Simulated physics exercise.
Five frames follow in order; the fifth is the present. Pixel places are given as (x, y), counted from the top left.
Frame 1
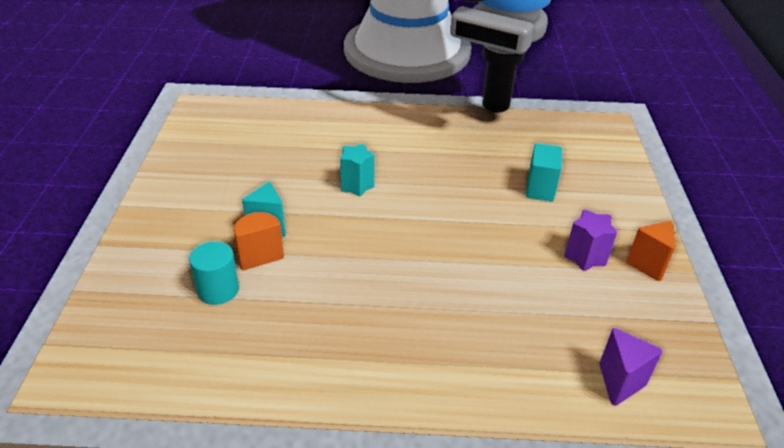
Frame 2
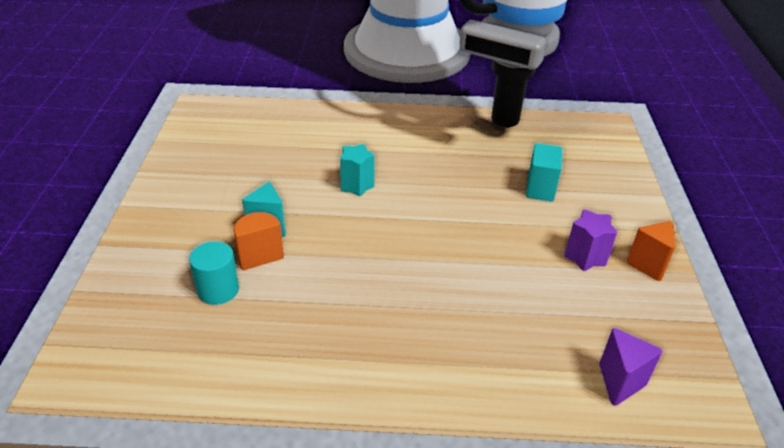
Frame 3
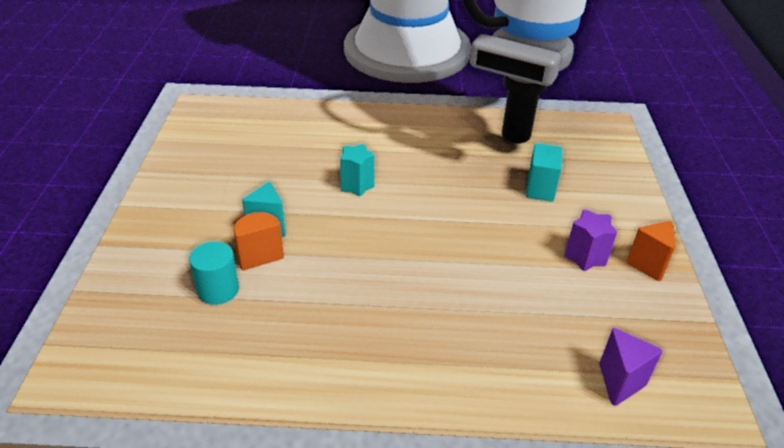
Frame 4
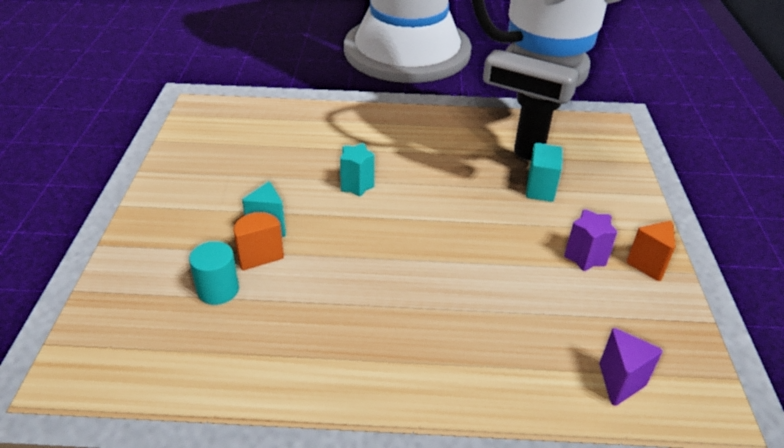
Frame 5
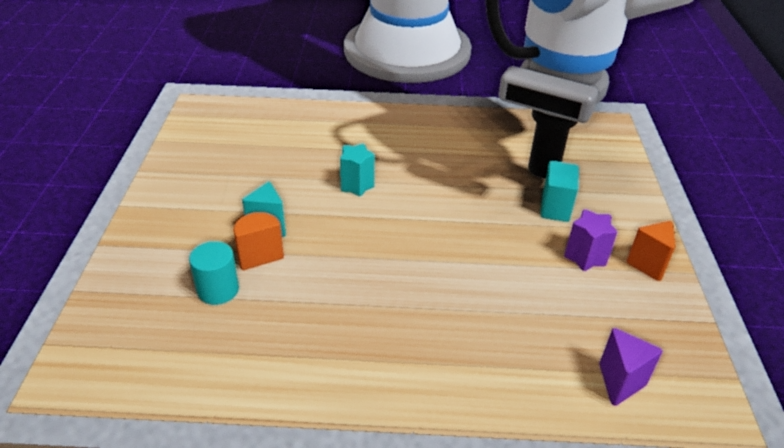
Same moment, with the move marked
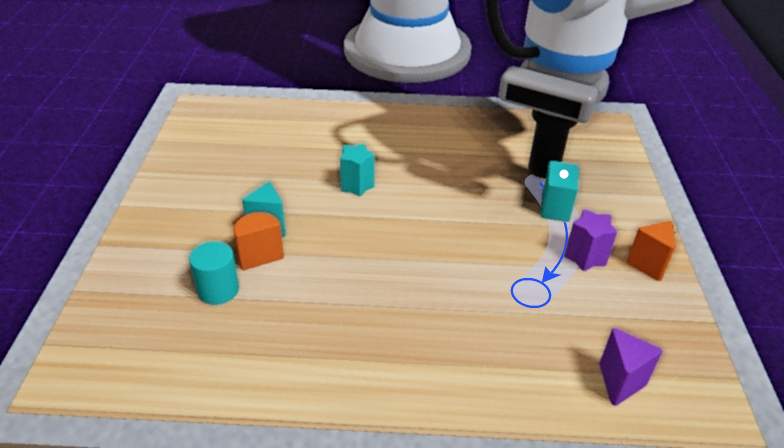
A robot arm moves forward over the wooden board and nudges a turquoise block slightly.
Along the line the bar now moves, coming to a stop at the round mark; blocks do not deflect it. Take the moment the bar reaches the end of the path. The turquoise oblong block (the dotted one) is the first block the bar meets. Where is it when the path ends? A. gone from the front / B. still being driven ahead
The correct letter is A.
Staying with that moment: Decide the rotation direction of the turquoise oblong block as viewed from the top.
The block turns counter-clockwise.
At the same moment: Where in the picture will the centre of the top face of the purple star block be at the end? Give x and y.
Close to (638, 270).
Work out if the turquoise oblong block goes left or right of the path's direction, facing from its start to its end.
Left.
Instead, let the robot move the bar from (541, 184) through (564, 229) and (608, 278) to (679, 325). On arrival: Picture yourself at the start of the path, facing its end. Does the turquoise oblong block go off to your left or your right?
Over to the left.
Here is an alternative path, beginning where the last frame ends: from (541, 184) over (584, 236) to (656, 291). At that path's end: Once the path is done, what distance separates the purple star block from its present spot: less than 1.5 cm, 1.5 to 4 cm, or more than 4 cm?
Final distance: More than 4 cm.
Path on the board, from (541, 184) through (564, 219) and (562, 258) to (531, 293); the dot is on the turquoise oblong block.
The first path, step by step. One third of the way, bar at (567, 206); turquoise oblong block at (592, 212); purple star block at (610, 242).
Two thirds of the way, bar at (565, 245); turquoise oblong block at (611, 240), turned 70° anticlockwise; purple star block at (638, 269), turned 35° clockwise.
At the end, bar at (534, 279); turquoise oblong block at (612, 240), turned 70° anticlockwise; purple star block at (638, 270), turned 35° clockwise; orange triangular piece in place.
